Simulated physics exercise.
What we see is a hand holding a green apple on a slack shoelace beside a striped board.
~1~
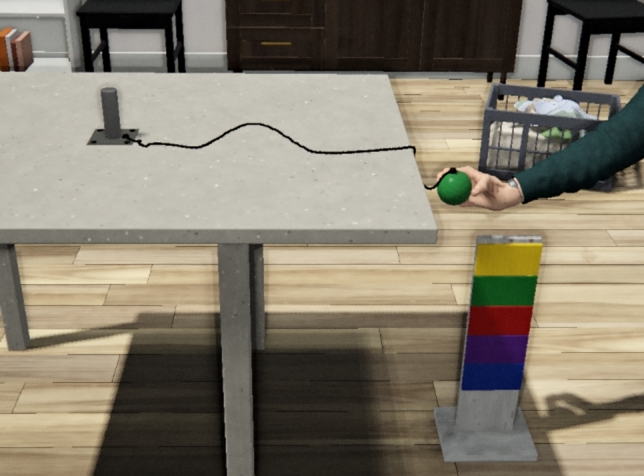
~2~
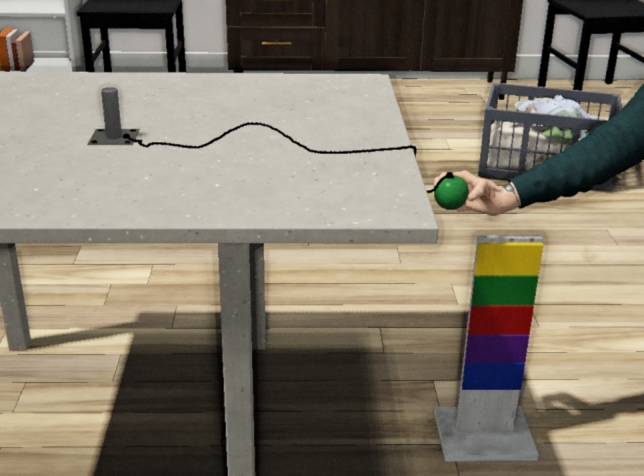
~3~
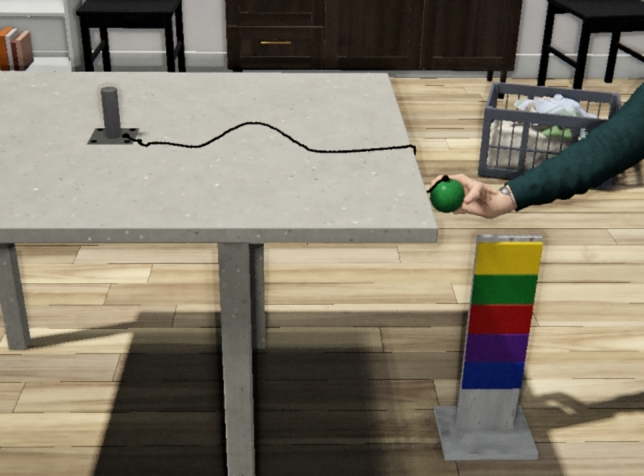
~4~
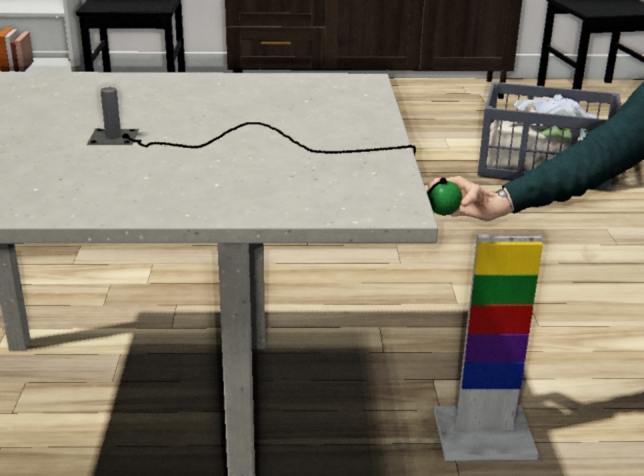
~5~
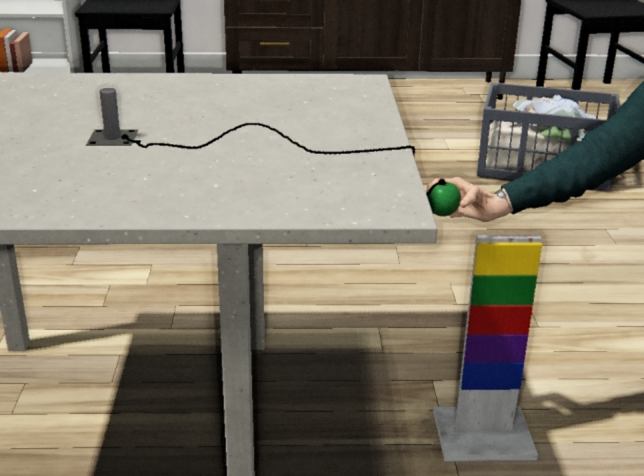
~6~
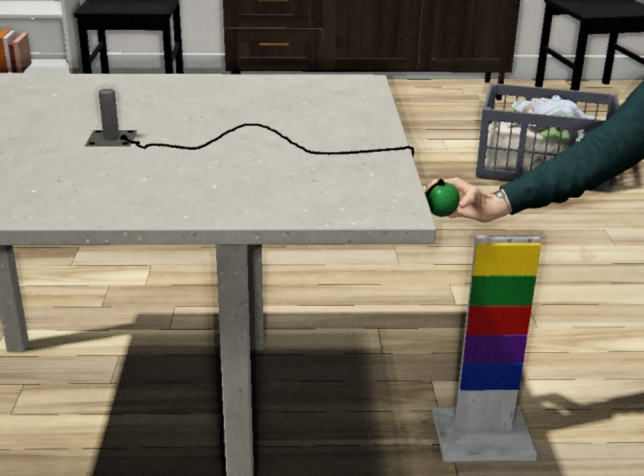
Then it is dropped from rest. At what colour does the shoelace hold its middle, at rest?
At red.
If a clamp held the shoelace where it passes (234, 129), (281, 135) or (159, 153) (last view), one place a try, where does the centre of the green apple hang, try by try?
Near (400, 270), (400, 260) and (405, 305).
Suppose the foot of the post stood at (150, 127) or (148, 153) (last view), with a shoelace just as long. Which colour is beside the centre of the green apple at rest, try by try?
Try by try: Purple; purple.
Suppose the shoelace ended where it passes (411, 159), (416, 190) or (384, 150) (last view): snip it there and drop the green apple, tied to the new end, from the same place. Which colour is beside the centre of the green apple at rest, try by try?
It would be yellow; green; above them all.
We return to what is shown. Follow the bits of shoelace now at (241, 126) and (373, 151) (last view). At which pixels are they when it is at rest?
About (297, 139), and the other about (407, 201).
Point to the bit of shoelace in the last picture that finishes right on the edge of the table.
That spot is around (310, 152).
Soon after, apple near (368, 311); level with red.
Then, apple near (415, 321); level with red.
At rest, apple near (400, 320); level with red. Its centre hangs level with the red band.
